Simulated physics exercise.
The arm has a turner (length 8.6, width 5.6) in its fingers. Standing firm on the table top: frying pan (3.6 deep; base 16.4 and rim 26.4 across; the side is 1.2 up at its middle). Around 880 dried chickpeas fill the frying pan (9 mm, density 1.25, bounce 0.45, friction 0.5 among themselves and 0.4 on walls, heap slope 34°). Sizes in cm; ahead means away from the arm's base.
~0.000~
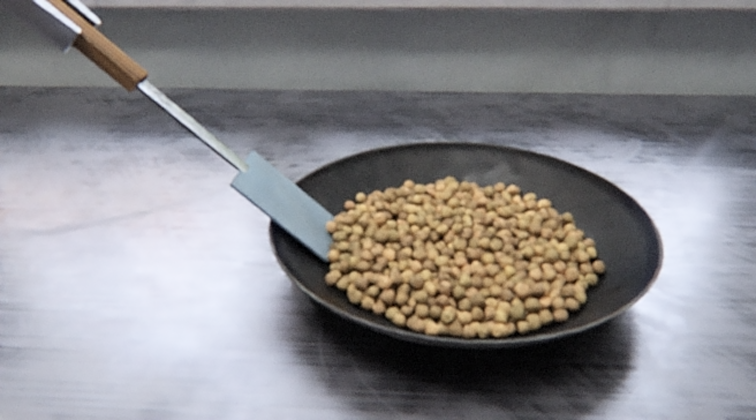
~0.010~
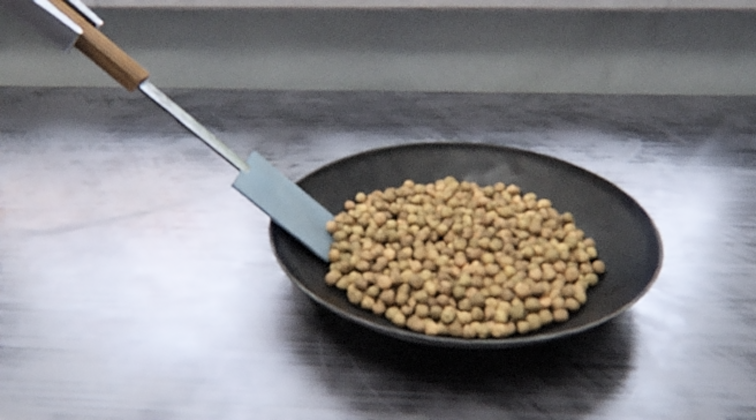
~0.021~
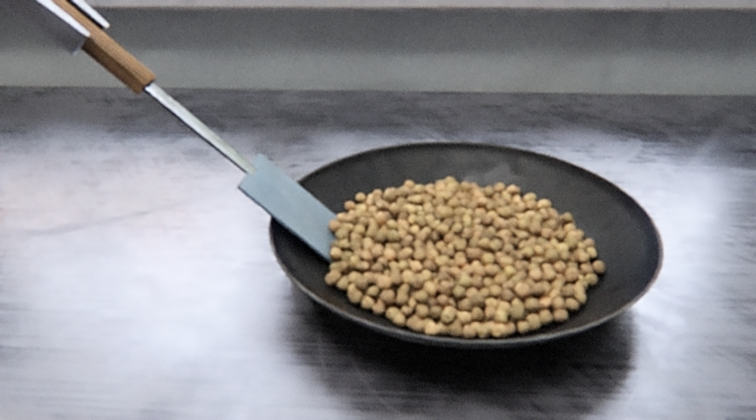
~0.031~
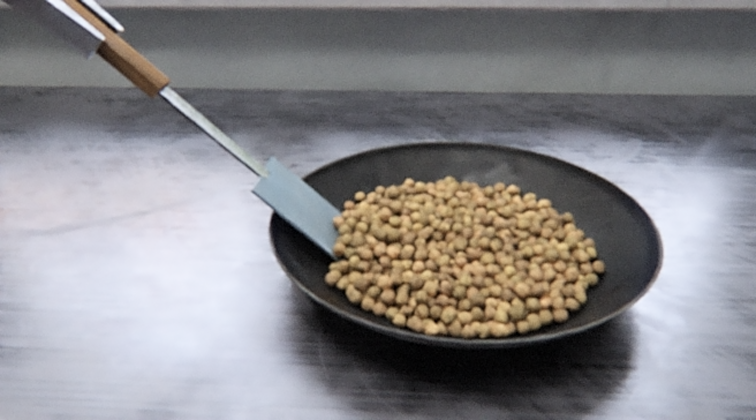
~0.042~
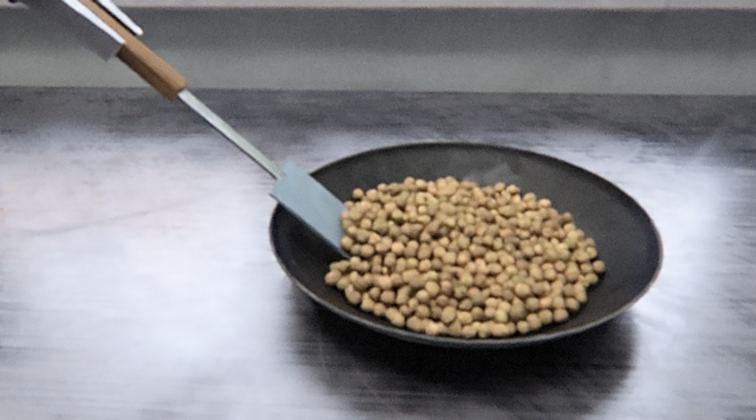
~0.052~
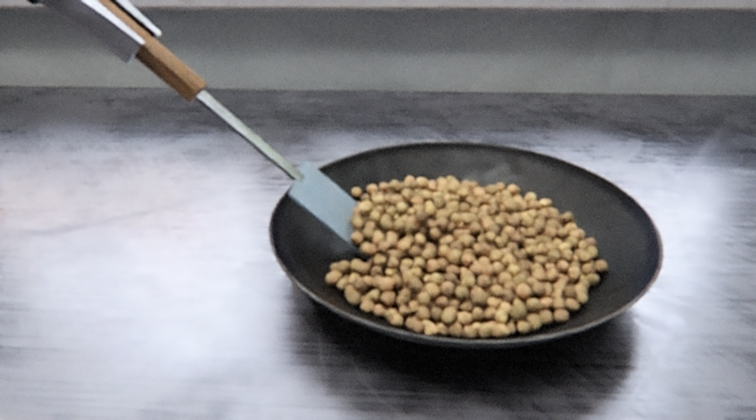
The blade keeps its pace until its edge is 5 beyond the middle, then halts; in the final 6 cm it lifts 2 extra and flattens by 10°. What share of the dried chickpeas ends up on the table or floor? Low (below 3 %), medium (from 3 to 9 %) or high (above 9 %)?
A medium share, from 3 to 9 %, ends on the table or floor.
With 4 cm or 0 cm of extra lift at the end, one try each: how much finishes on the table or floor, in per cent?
Some 10 and 0 per cent.
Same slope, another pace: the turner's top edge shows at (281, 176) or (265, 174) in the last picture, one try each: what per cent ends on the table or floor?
About 0 and 0 per cent.
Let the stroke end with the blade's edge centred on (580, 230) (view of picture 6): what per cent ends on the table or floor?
Some 20 per cent.
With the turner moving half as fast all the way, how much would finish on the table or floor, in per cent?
Then about 0 per cent.
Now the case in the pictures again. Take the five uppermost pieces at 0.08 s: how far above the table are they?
Some 7 cm.
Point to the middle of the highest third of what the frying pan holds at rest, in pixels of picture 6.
Near (570, 237).
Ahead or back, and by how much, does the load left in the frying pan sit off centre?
About 3.5 cm ahead.
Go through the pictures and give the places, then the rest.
The first picture shows turner top edge at (242, 166), sloping 44°; upper third of the load around (452, 233), from x 330 to 600, top at y 185; 877 in the frying pan.
The second picture shows turner top edge at (243, 167), sloping 44°; upper third of the load around (452, 233), from x 330 to 600, top at y 185.
The third picture shows turner top edge at (249, 169), sloping 44°; upper third of the load around (452, 233), from x 330 to 600, top at y 185.
The fourth picture shows turner top edge at (262, 173), sloping 44°; upper third of the load around (448, 232), from x 330 to 600, top at y 185.
The fifth picture shows turner top edge at (279, 175), sloping 44°; upper third of the load around (445, 230), from x 330 to 600, top at y 185.
The sixth picture shows turner top edge at (297, 176), sloping 44°; upper third of the load around (444, 227), from x 330 to 600, top at y 180; 877 in the frying pan.
By 0.08 s, sloping 44°, highest piece 8 above the table; 877 in the frying pan.
By 0.10 s, sloping 41°, highest piece 10 above the table; 875 in the frying pan, 2 on the blade or in flight.
By 0.32 s, sloping 34°, highest piece 5 above the table; 837 in the frying pan, 38 on the table or floor, 2 on the blade or in flight.
By 1.37 s, sloping 34°, highest piece 4 above the table; 836 in the frying pan, 41 on the table or floor.
Final count, 836 in the frying pan, 41 on the table or floor. That is 5 % on the table or floor.
